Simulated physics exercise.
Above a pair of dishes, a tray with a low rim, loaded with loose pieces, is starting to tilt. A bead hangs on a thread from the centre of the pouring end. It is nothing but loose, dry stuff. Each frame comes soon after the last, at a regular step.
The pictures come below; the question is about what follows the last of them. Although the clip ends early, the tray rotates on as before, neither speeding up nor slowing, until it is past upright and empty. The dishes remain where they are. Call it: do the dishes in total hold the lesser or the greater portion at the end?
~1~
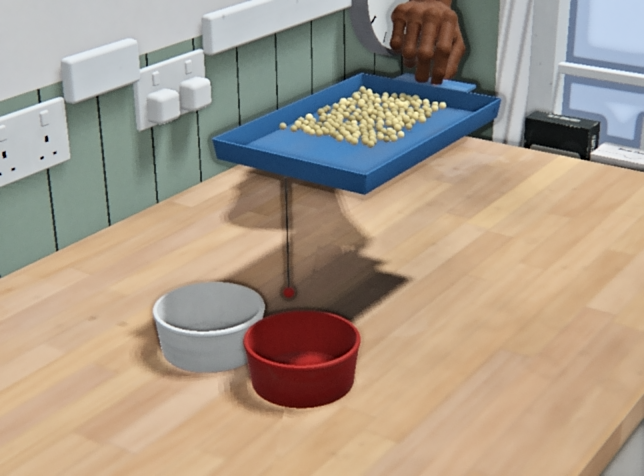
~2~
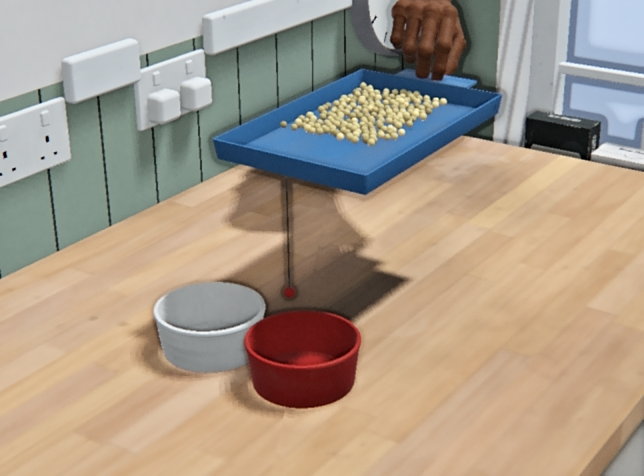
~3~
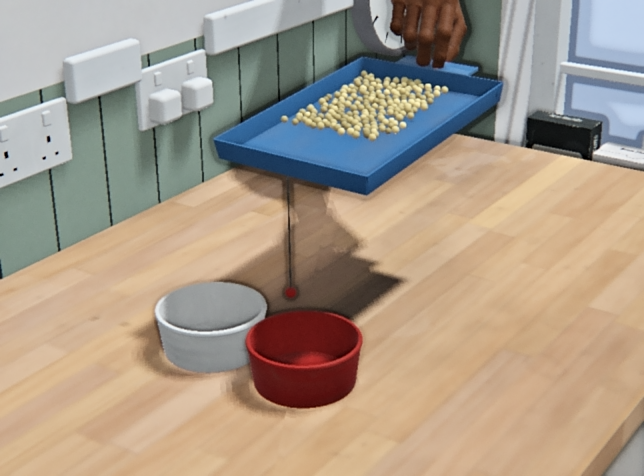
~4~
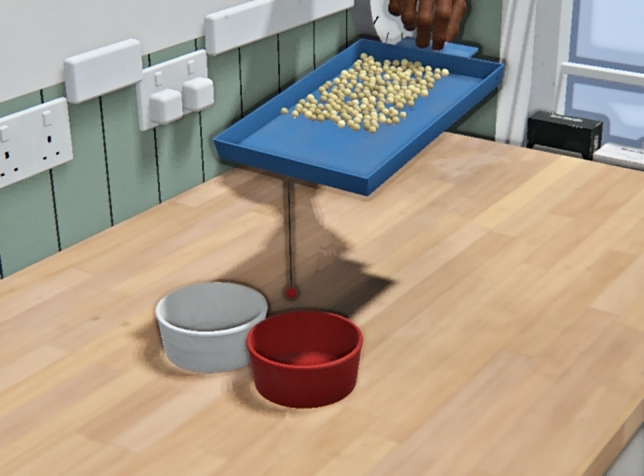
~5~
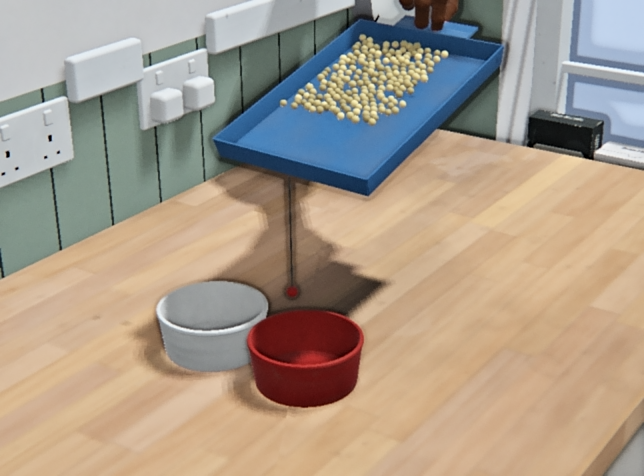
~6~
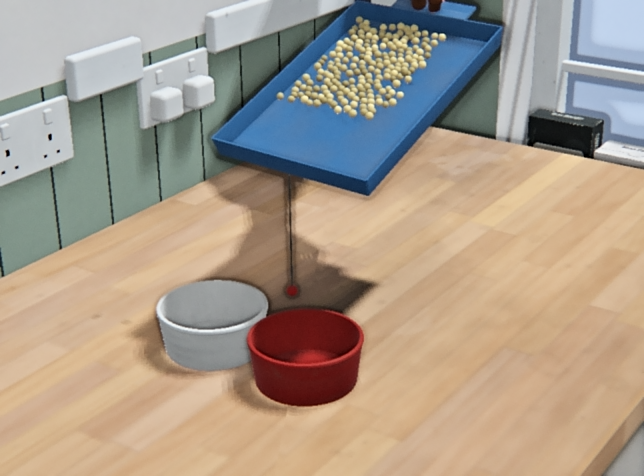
In total they hold the greater portion.
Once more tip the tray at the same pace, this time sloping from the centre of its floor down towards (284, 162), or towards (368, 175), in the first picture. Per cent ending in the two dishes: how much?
The first try gives close to 90 per cent, the second close to 30 per cent.
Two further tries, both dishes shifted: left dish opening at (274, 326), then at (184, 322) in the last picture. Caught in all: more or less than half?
At the first place most of it, at the second over half.
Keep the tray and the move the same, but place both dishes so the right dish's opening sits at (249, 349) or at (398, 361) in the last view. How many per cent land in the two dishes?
40 and 60 in a hundred.
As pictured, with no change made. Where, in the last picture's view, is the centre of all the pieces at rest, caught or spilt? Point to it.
Close to (288, 374), more or less.
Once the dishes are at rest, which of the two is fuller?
So the winner turns out to be the right-side one.
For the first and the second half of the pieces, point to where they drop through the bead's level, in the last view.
The first part passes (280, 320); everything after passes (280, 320).
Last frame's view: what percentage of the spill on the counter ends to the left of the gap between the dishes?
Reading: Around 70 %.
Soon, tray tipped steeply; most on the tray; about a quarter in the air.
A while on, tray tipped right over; about two thirds on the tray; a small part in the right dish; a stray few in the left dish; a small part outside both; a stray few in the air.
Towards the end, tray tipped past a quarter turn; about two thirds in the right dish; about a quarter in the left dish; about a quarter outside both.
Finally, tray tipped past a quarter turn; about two thirds in the right dish; about a quarter in the left dish; about a quarter outside both.
